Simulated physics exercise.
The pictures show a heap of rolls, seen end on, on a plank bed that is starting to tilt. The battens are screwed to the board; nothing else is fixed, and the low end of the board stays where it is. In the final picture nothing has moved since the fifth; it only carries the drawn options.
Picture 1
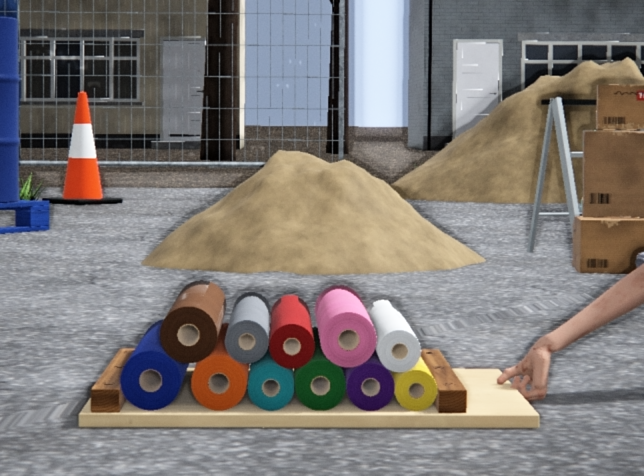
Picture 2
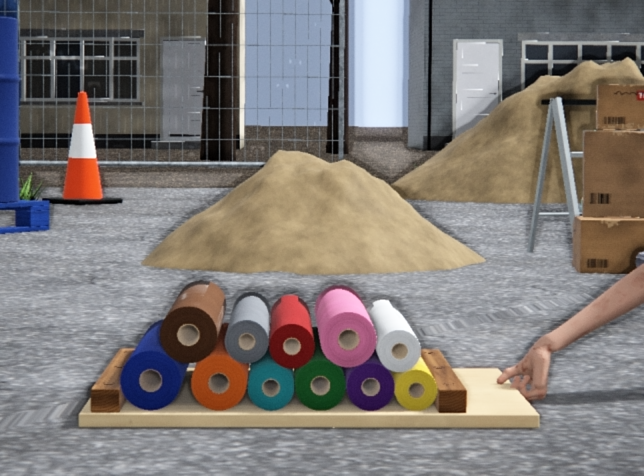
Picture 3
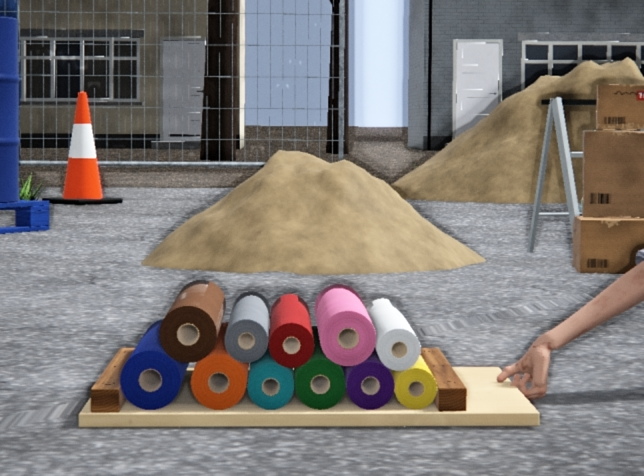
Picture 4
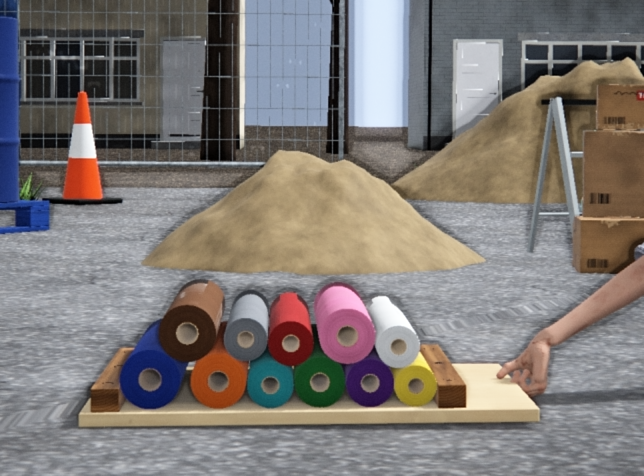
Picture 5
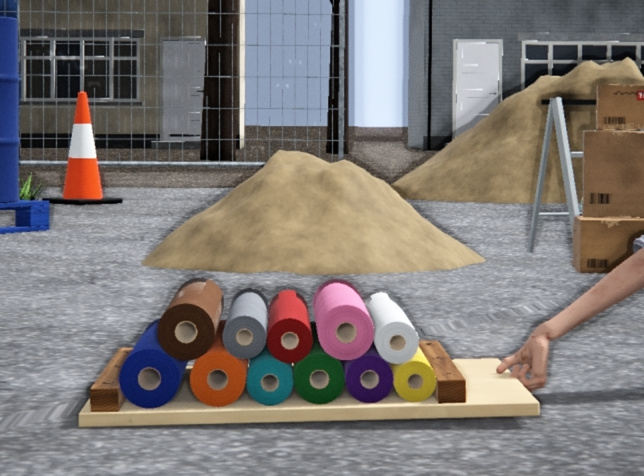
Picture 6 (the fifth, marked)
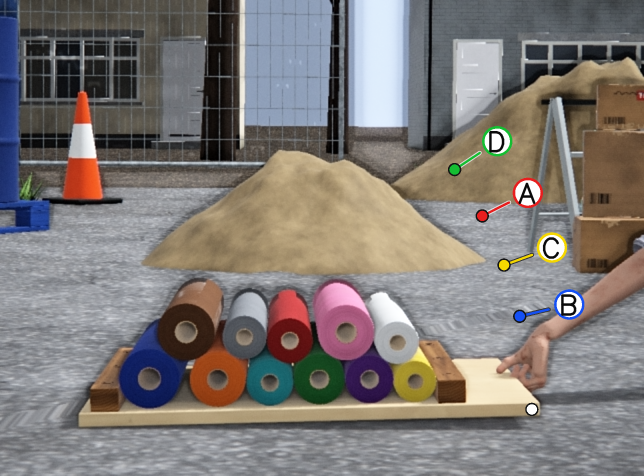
The wooden board tilted very slightly, its right end rising a touch beside someone's hand, while the colourful rolls stacked between its two battens stayed piled together in front of a sand heap.
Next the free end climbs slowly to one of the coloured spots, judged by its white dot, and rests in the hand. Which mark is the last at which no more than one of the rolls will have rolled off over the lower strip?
The last mark within the limit is A.
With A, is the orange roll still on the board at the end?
Yes, with A.
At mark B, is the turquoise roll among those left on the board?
Yes, with B.
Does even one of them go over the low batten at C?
At C: No.
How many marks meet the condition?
Three of the four.
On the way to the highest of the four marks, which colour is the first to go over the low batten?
The brown one.
On the marked copy, A at (482, 216); B at (519, 316); C at (504, 265); D at (455, 170); the white dot at (532, 409).
With A. Early on, board at 16°.
Further on, board at 27°.
At the end, board at 27°, none over the low batten.
As for the rest, B none over the low batten; C none over the low batten; D four over the low batten (red, brown, grey, pink).
